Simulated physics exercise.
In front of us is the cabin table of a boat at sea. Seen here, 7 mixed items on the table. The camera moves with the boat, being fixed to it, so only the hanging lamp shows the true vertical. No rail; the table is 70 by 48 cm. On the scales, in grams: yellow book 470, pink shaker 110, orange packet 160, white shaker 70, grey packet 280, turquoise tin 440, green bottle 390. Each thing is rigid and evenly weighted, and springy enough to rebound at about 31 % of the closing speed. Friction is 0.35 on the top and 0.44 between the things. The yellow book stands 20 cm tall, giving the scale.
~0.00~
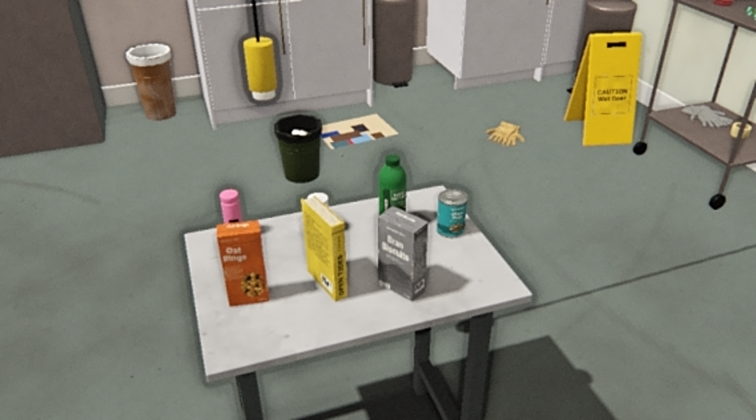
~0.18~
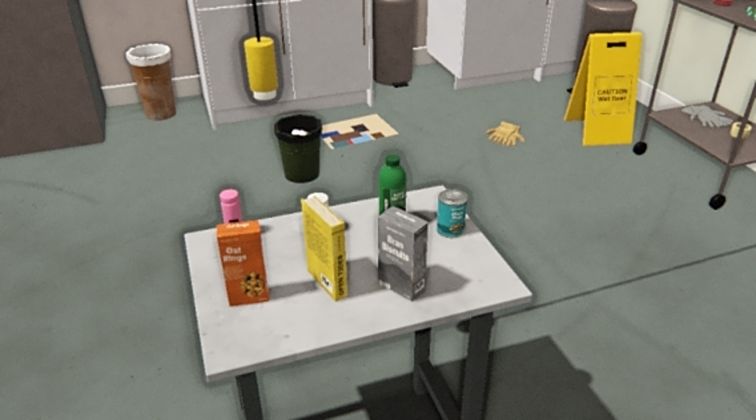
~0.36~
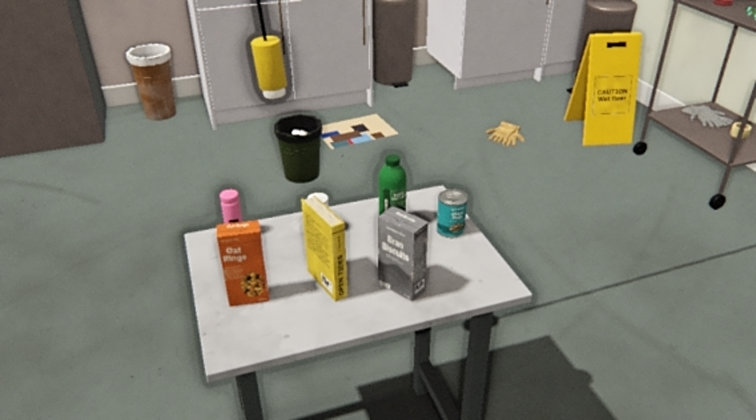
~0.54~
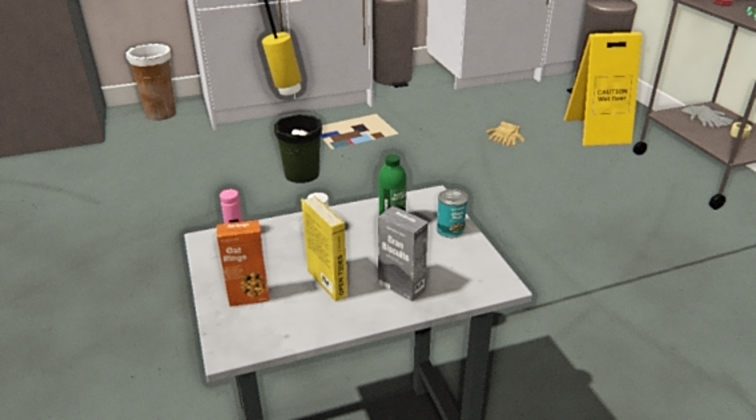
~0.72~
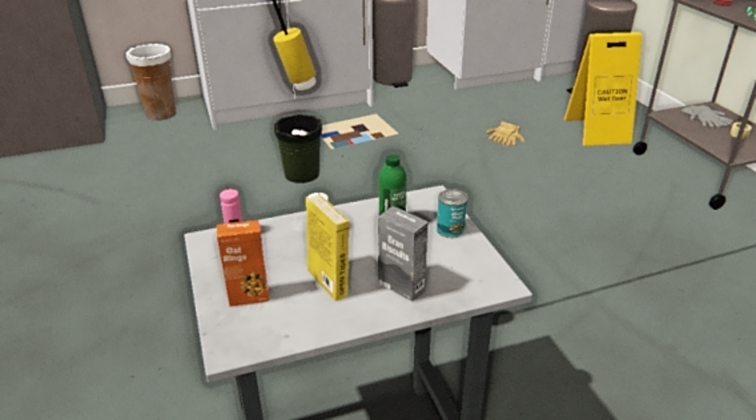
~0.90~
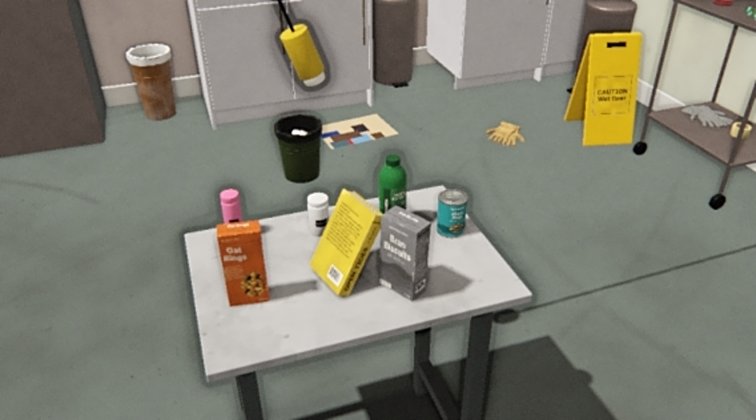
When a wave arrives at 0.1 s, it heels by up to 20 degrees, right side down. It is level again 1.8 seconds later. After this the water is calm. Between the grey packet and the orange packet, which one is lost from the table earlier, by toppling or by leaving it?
The former of the two.
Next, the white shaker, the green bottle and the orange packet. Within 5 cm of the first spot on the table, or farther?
White shaker: Remains in place; green bottle: Remains in place; orange packet: Remains in place.
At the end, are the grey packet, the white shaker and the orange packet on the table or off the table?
At the end the grey packet leaves its base, the white shaker remains on its base and the orange packet remains on its base.
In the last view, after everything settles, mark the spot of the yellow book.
Roughly pixel (421, 244).
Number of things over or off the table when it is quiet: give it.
All told, 3.
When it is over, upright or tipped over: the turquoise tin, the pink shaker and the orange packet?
Outcome noted - the turquoise tin survives without falling, the pink shaker ends up fallen, the orange packet survives without falling.
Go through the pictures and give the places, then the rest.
The first picture shows boat level; grey packet (402, 254); orange packet (244, 265).
The second picture shows boat level; turquoise tin (452, 214).
The third picture shows floor tilted 4°, right side down; green bottle (393, 192); yellow book (325, 248).
The fourth picture shows floor tilted 10°, right side down; pink shaker (232, 215).
The fifth picture shows floor tilted 16°, right side down; yellow book (327, 247) rocked 3° off its seat; turquoise tin (452, 214).
The sixth picture shows floor tilted 19°, right side down; grey packet (404, 254); orange packet (244, 265).
By 1.20 s, floor tilted 18°, right side down; grey packet rocked 27° off its seat near (439, 244); yellow book on its side; pink shaker rocked 10° off its seat.
By 1.50 s, floor tilted 8°, right side down; grey packet on its side near (503, 249); yellow book on its side; pink shaker on its side.
By 2.00 s, boat level; grey packet now off the table; yellow book on its side; pink shaker on its side.
When it is over (2.4 s), off the table, grey packet; lying over on the table, yellow book and pink shaker; the other 4 within 5 cm of the start. End places, in pixels of the last picture, orange packet near (247, 264). Grey packet went at 1.24 s; orange packet was never lost.
